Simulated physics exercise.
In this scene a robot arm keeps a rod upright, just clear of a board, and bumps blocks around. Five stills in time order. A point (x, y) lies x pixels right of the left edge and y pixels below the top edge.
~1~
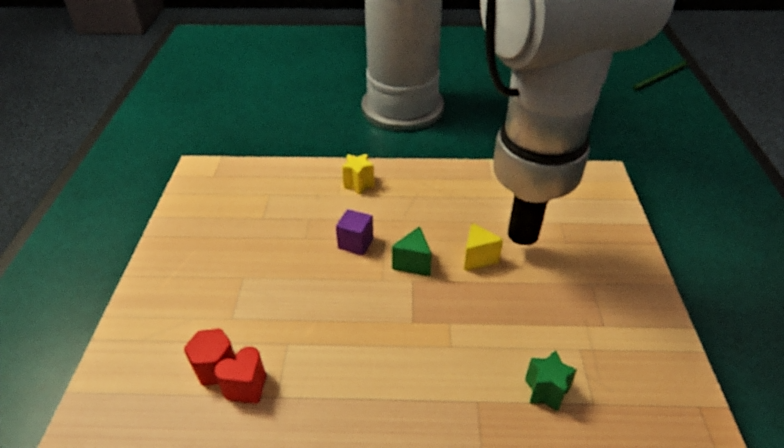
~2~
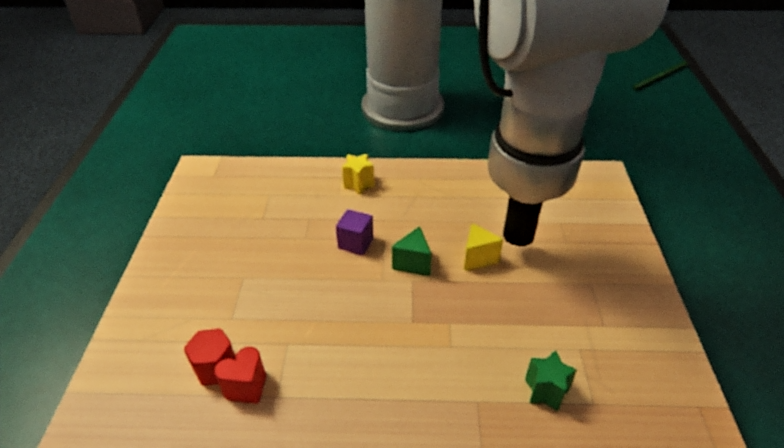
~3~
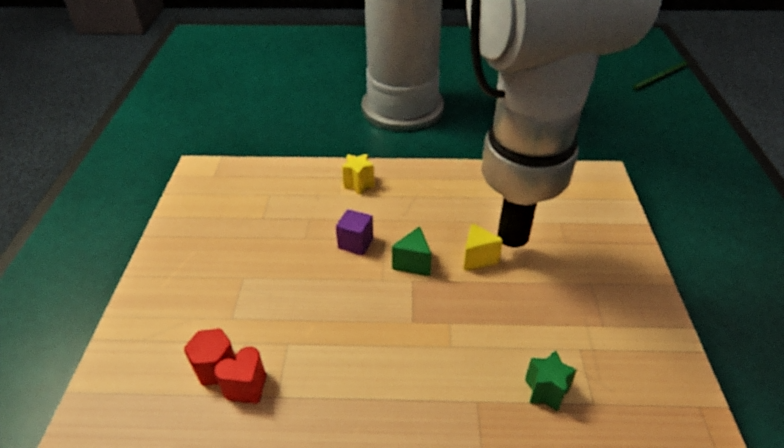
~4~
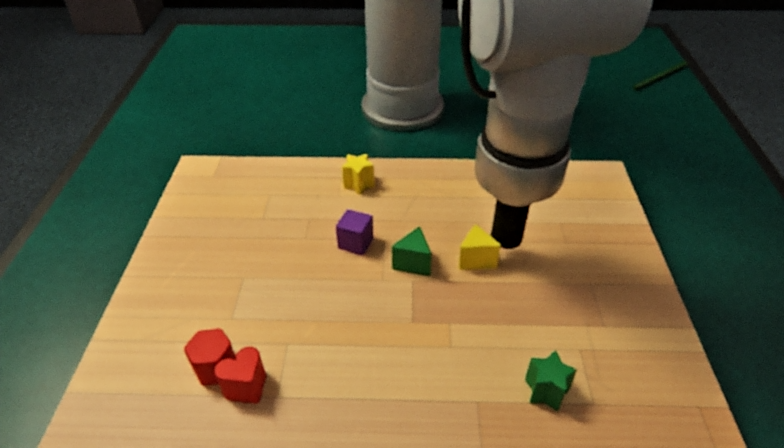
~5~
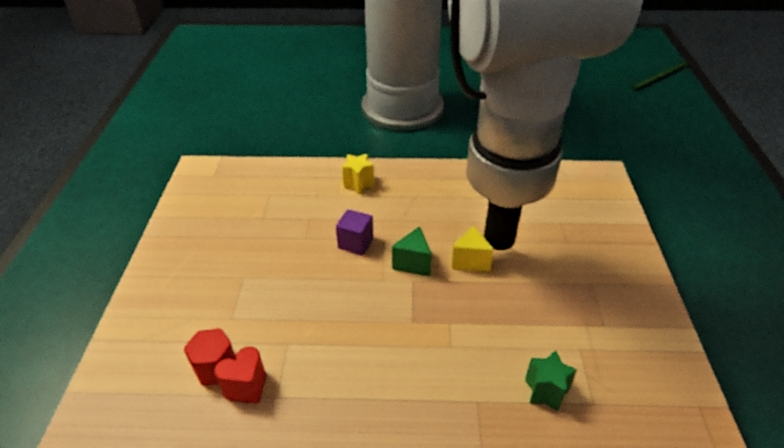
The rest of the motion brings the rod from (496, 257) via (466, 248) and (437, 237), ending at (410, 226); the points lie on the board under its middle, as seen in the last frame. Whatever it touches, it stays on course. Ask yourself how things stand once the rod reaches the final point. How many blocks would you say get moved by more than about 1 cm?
Displaced: One.
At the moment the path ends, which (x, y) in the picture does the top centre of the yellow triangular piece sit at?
I think it will end close to (445, 238).
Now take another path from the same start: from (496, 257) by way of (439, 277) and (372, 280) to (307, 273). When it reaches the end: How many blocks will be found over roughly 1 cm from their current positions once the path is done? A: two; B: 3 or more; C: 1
I choose A.
What follows on the original path. One third of the way, rod (466, 231); yellow triangular piece (450, 239), turned 30° anticlockwise.
Two thirds of the way, rod (437, 220); yellow triangular piece (445, 238), turned 50° anticlockwise.
At the end, rod (411, 209); green triangular piece not moved; yellow triangular piece (445, 238), turned 50° anticlockwise.
